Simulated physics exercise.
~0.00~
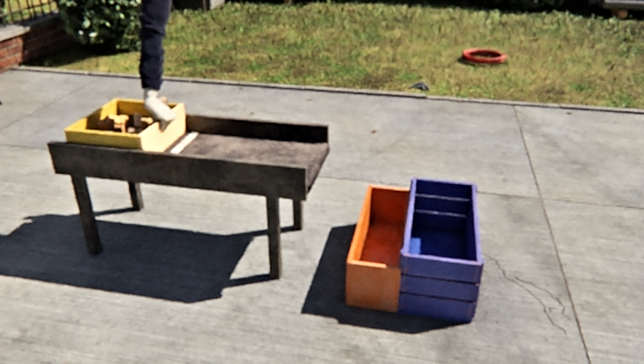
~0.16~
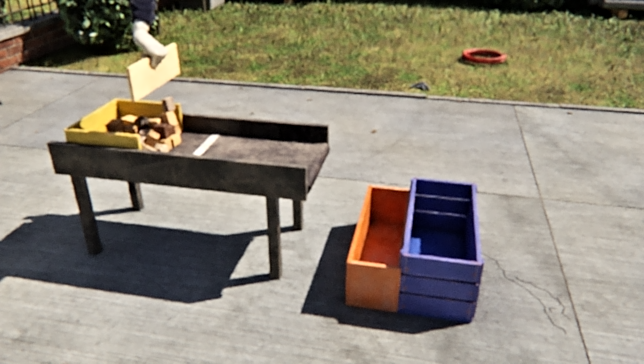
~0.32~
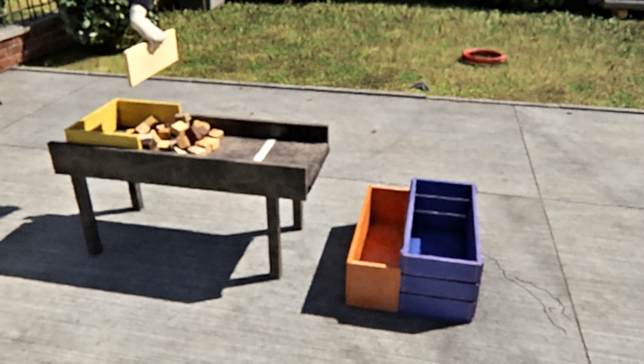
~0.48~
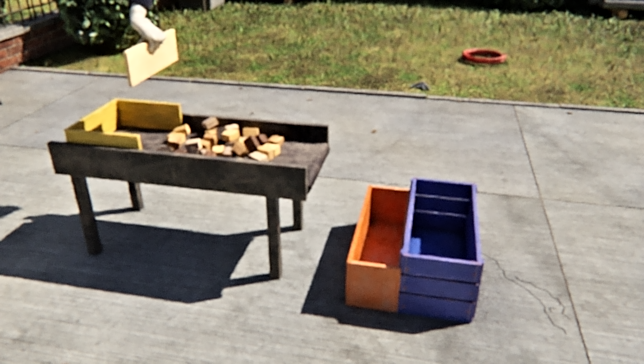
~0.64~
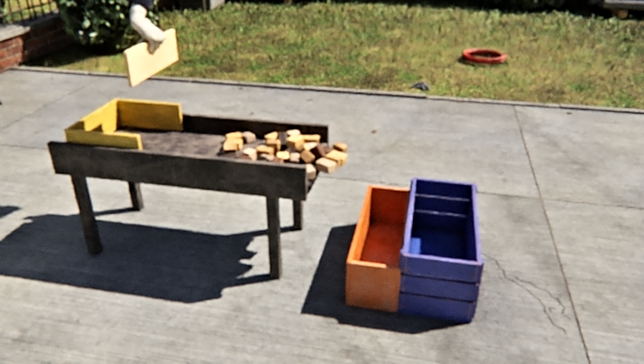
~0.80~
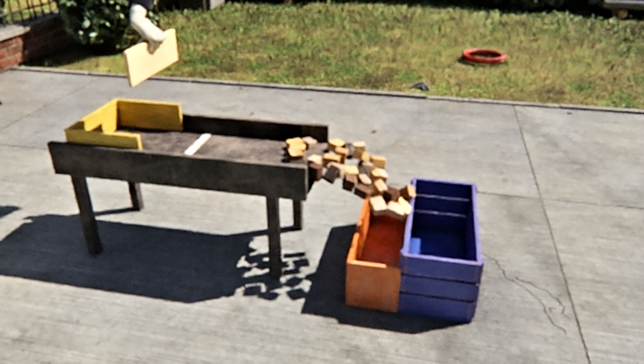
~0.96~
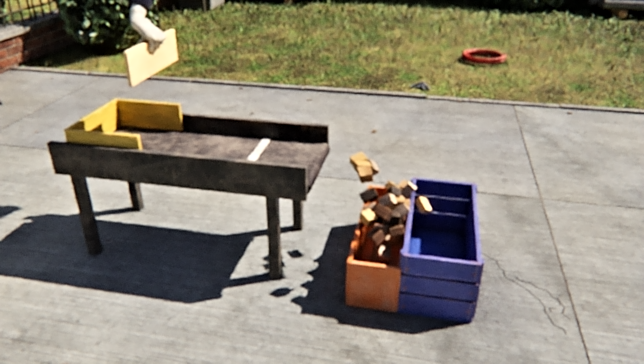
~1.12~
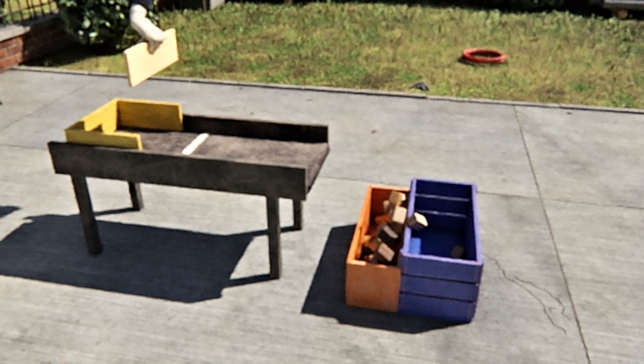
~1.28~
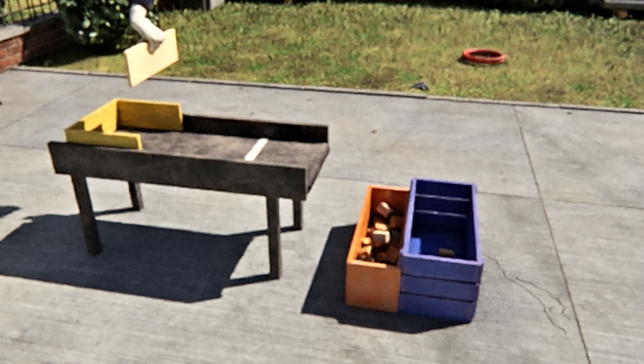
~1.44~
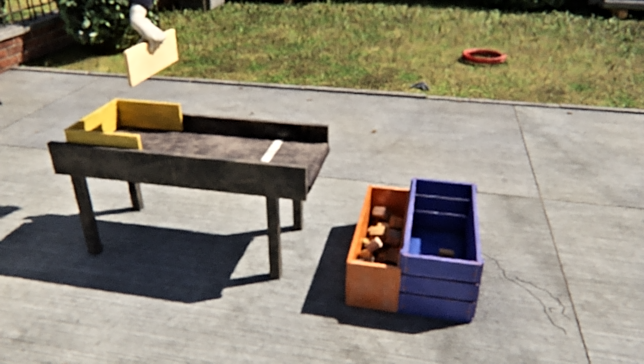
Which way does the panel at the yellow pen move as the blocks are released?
It moves up, lifted by a hand that then holds it above the pen.
